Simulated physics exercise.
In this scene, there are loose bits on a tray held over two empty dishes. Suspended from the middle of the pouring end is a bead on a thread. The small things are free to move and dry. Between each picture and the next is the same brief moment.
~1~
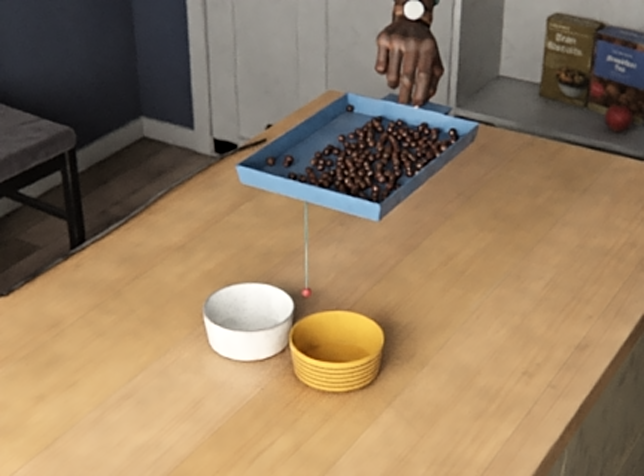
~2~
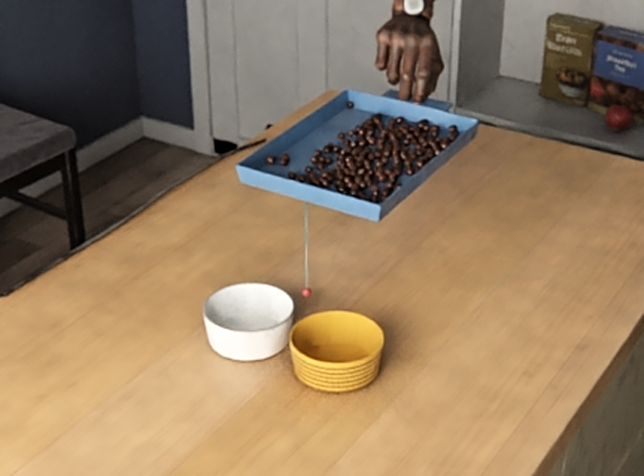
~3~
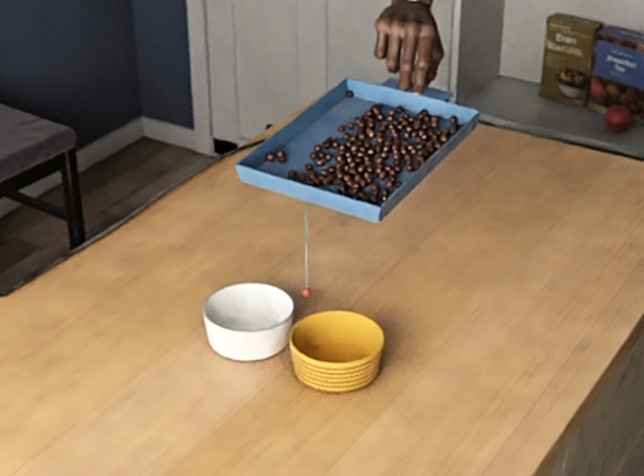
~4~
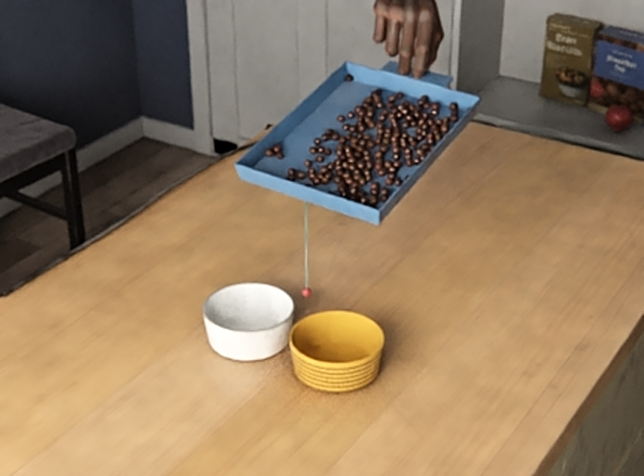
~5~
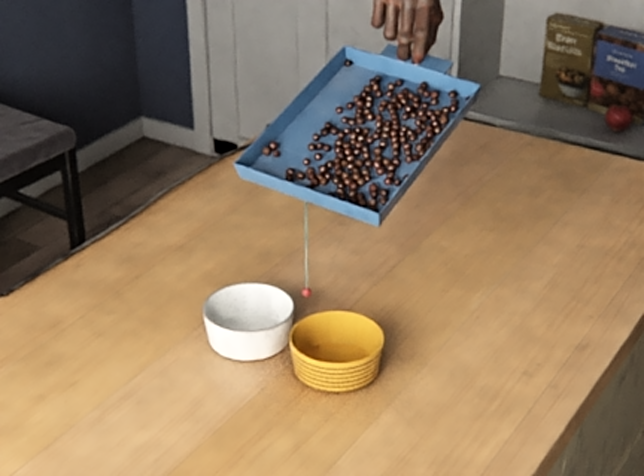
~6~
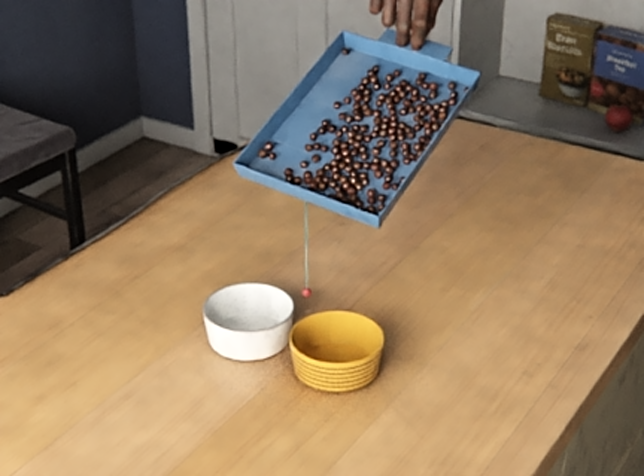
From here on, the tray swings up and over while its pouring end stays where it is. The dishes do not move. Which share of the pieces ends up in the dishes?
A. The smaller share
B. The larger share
Answer: B.
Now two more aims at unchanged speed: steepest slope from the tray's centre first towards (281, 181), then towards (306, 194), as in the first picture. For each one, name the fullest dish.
Outcome one: The left side; outcome two: The left side.
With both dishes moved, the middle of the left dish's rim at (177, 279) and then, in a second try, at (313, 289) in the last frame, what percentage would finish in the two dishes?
Around 0 and around 10 per cent, in that order.
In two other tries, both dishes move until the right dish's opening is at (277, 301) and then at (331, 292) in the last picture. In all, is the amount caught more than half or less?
The first try: Less than half. The second: Not half.
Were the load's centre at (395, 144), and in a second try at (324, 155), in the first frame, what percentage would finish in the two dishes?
In order, roughly 80 % and 90 %.
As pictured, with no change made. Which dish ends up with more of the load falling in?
Winning side: Right of the pair.
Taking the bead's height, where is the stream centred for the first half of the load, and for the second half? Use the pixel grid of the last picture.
Near (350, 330) to start, and near (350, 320) afterwards.
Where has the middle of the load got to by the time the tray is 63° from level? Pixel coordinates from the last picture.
Somewhere around pixel (346, 195) in the last picture.
Just after the last frame, tray tipped steeply; almost all on the tray; about a tenth in the air.
A moment on, tray tipped past a quarter turn; roughly a quarter on the tray; roughly half in the right dish; about a tenth outside both; roughly a quarter in the air.
Further on, tray tipped past a quarter turn; the larger part in the right dish; just a few in the left dish; roughly a quarter outside both.
When it is over, tray tipped past a quarter turn; the larger part in the right dish; just a few in the left dish; roughly a quarter outside both.
